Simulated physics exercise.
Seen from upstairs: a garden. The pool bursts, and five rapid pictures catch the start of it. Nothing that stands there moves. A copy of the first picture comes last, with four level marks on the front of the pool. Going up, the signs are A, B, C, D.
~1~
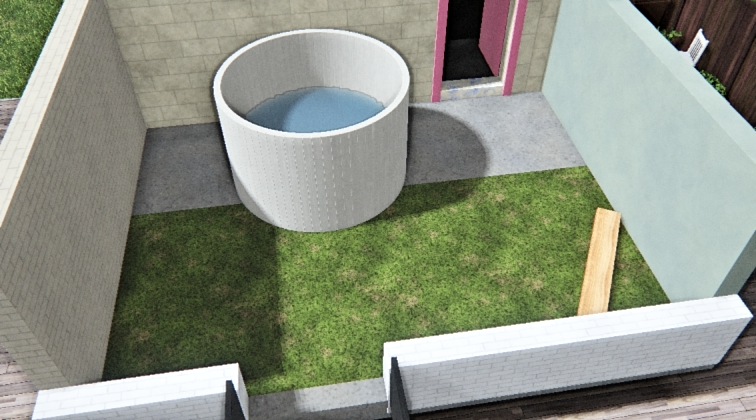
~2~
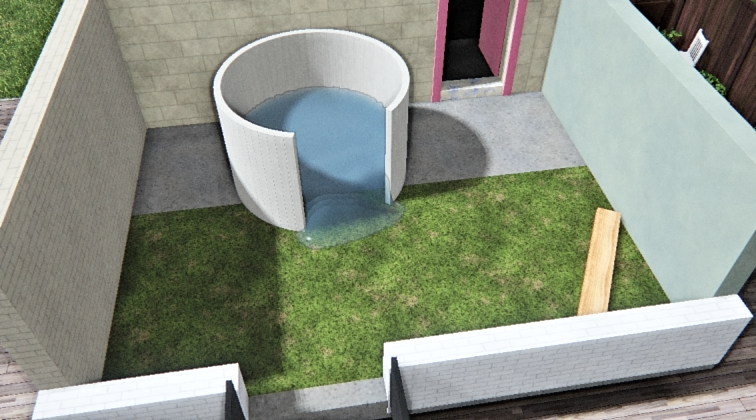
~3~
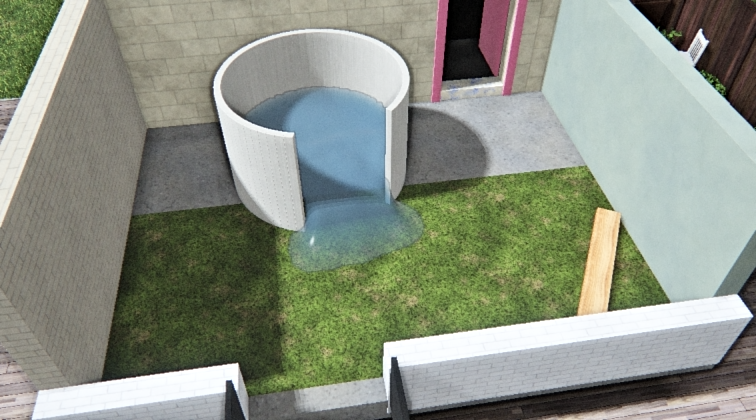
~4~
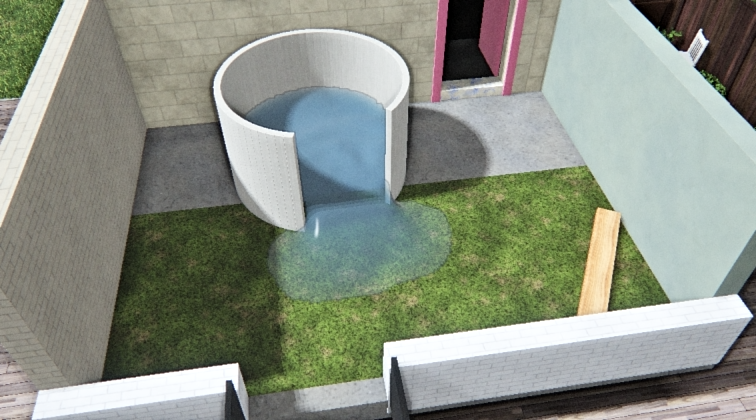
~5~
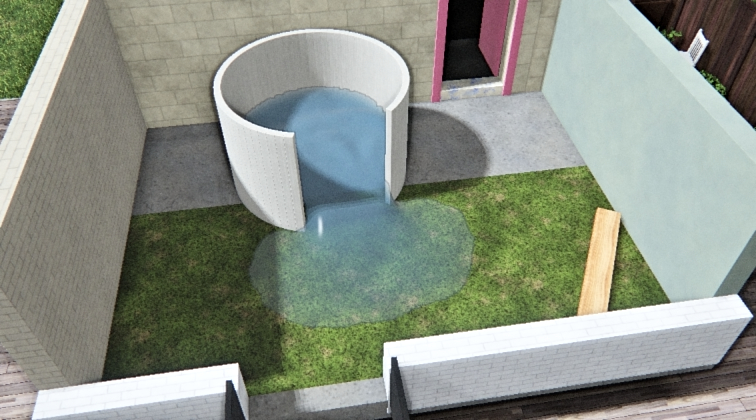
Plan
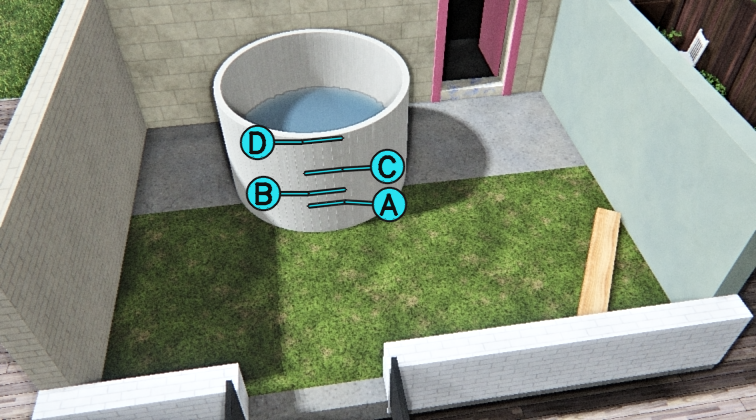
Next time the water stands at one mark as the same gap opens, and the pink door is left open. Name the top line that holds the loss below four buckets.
Line C.
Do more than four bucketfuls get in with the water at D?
Yes.
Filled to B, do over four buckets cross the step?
No, not at all.
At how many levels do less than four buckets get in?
Three.
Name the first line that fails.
Line D.
In cyan, A at (327, 204); B at (326, 191); C at (324, 171); D at (321, 140); from the bottom up A, B, C, D.
If A is chosen, nothing gets over.
If B is chosen, nothing gets over.
If C is chosen, a splash gets over, under a bucket.
If D is chosen, about 8 bucketfuls get in.
